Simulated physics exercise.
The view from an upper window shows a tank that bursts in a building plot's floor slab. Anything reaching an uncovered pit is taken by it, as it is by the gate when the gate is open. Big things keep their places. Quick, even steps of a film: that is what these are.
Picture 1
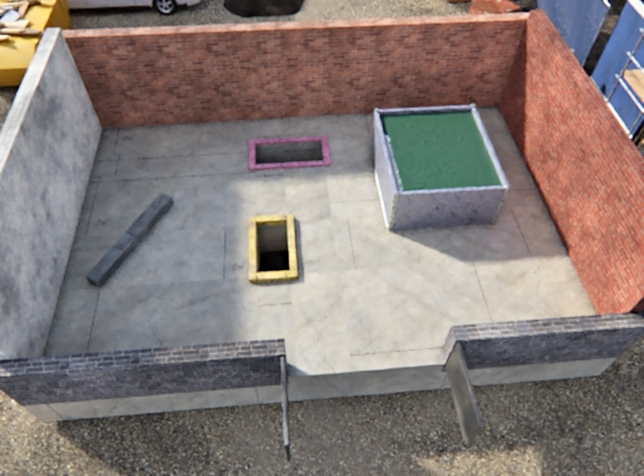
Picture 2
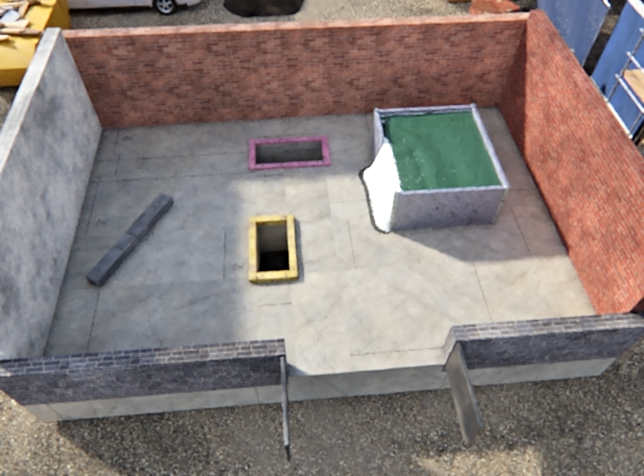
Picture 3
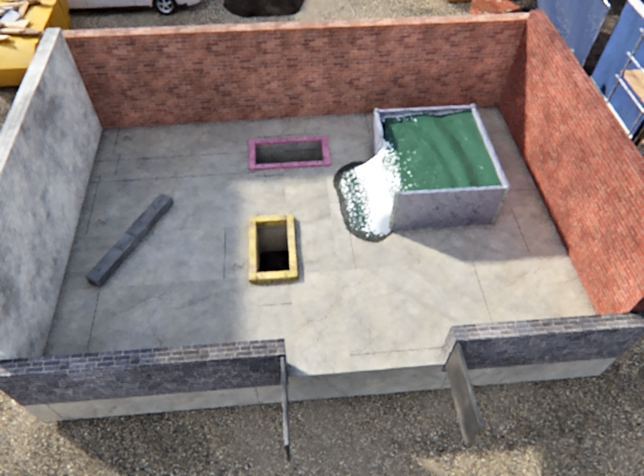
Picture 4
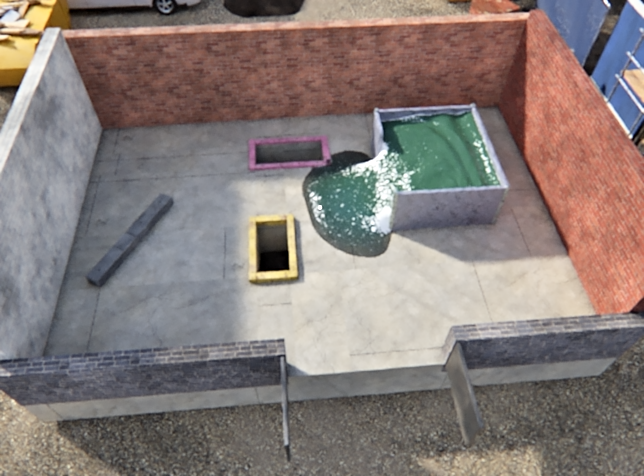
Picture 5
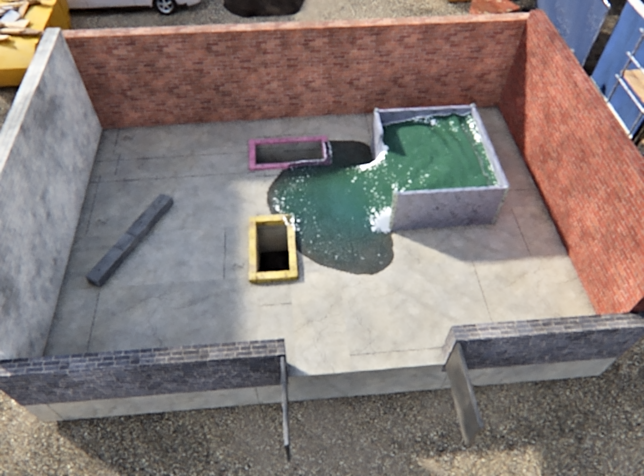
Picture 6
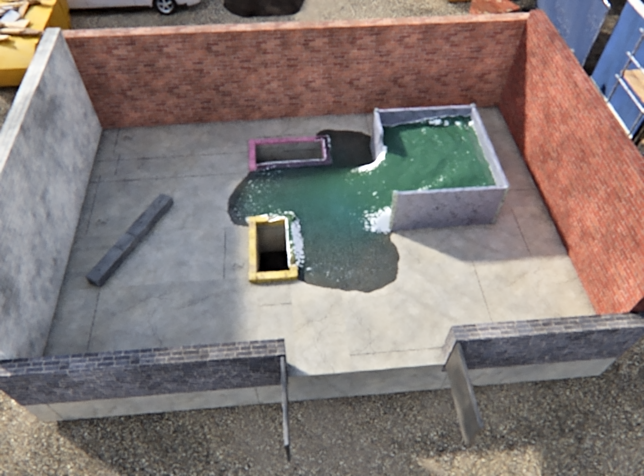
Green water bursting from the left side of an open tank, spreading leftward across a walled concrete floor around yellow and pink-edged openings.
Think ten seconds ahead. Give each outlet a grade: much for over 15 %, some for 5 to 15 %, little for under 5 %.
Grades: Gate - some, yellow pit - much, pink pit - some.
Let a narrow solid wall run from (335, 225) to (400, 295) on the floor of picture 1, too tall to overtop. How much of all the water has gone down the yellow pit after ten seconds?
Share, yellow pit - 6 in a hundred.
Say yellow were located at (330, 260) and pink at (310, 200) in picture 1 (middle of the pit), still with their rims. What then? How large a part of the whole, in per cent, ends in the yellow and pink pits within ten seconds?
The yellow pit receives 12 per cent and the pink pit 40 per cent.
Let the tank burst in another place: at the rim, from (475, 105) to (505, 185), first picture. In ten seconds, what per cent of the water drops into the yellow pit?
Per cent to yellow: 0.
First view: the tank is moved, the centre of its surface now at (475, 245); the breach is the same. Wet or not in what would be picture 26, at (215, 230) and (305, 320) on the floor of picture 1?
Untouched, soaked.
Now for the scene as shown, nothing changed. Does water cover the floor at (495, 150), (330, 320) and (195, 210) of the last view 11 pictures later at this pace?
Point 1: Unwetted; point 2: Inundated; point 3: Inundated.
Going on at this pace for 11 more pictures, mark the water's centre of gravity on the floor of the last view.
Near (319, 202) in the last view.
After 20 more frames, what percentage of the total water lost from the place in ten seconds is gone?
By then, close to 65 % of it.
A moment on, water covers 30 % of the floor; the gate 0 %, the yellow pit 6 %, the pink pit 2 %.
Next, water covers 45 % of the floor; the gate 0 %, the yellow pit 12 %, the pink pit 4 %.
Then, water covers 50 % of the floor; the gate 2 %, the yellow pit 17 %, the pink pit 5 %.
Later, water covers 70 % of the floor; the gate 5 %, the yellow pit 18 %, the pink pit 7 %.
In the end, water covers 85 % of the floor; the gate 10 %, the yellow pit 18 %, the pink pit 8 %.
